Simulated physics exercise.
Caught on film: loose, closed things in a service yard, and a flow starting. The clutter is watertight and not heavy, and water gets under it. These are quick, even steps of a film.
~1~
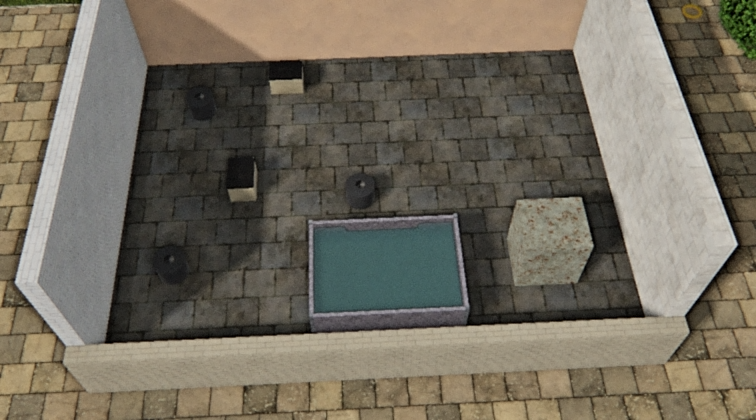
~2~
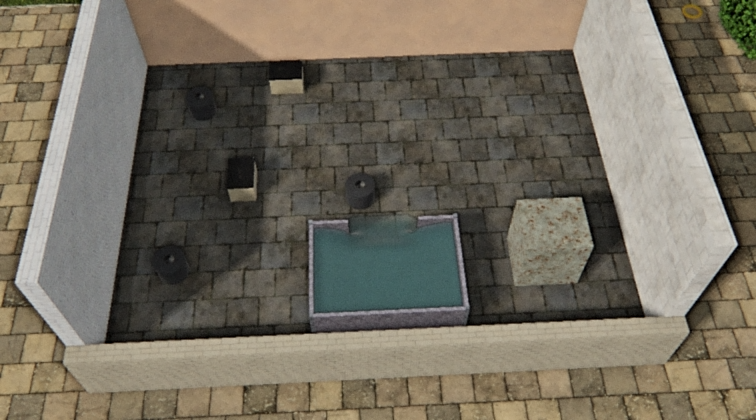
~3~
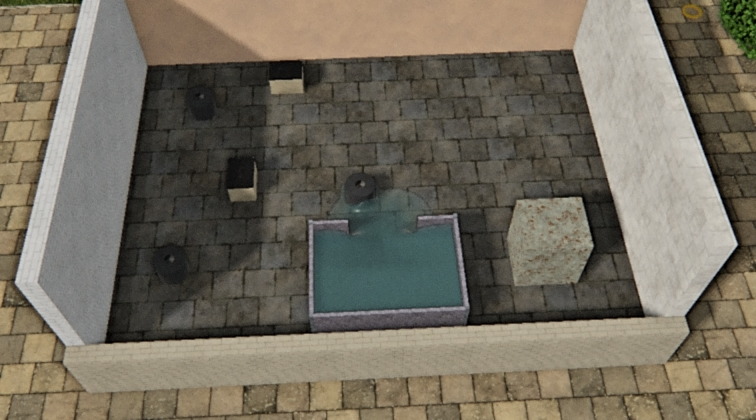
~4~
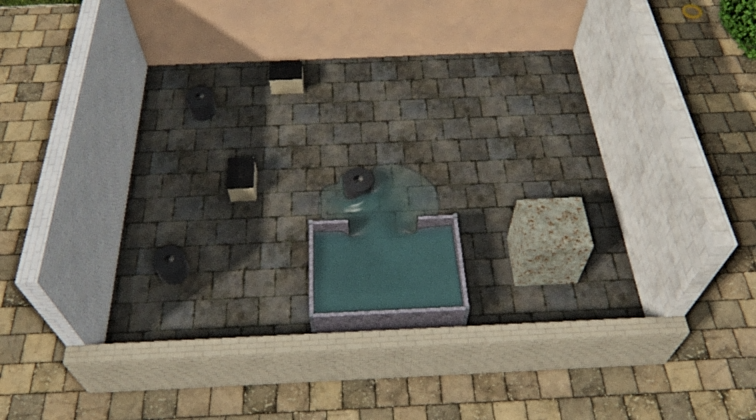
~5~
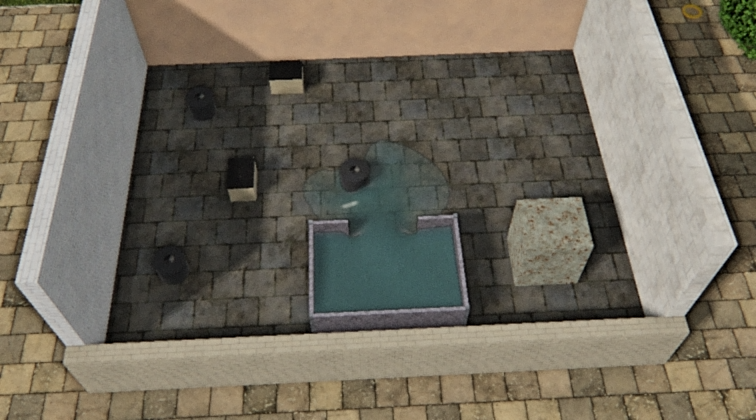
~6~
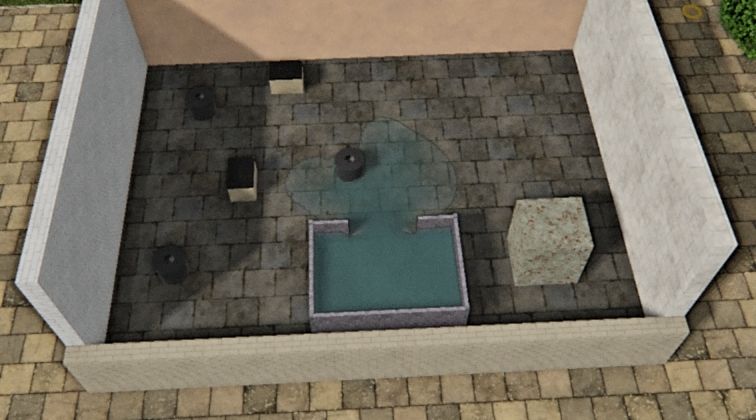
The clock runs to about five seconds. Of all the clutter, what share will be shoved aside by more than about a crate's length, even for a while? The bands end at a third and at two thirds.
It is from one to two thirds.
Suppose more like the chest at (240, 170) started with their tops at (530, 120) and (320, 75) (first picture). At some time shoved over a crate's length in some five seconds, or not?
In turn: Short of that, yes.
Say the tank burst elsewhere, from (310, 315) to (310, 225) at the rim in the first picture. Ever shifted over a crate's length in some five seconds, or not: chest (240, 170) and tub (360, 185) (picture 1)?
As listed: Moved that far, not that far.
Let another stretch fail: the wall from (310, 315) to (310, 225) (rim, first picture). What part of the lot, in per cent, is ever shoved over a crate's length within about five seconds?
Close to 80 %.
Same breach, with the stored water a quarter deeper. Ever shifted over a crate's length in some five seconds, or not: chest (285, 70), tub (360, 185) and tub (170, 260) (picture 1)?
In turn: Pushed that far, shifted that much, not that far.
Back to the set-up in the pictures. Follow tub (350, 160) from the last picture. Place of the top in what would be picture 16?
Around (315, 84).
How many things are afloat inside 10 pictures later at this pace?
The number is 0.
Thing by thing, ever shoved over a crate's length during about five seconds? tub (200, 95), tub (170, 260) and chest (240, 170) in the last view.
One after the other: Not that far, never so far, not that far.
A moment on, 1 of 5 are well off their spots; 0 afloat.
Next, 1 of 5 are well off their spots; 0 afloat.
Later, 1 of 5 are well off their spots; 1 afloat.
In the end, 2 of 5 are well off their spots, and 2 have been at some point; 1 afloat.
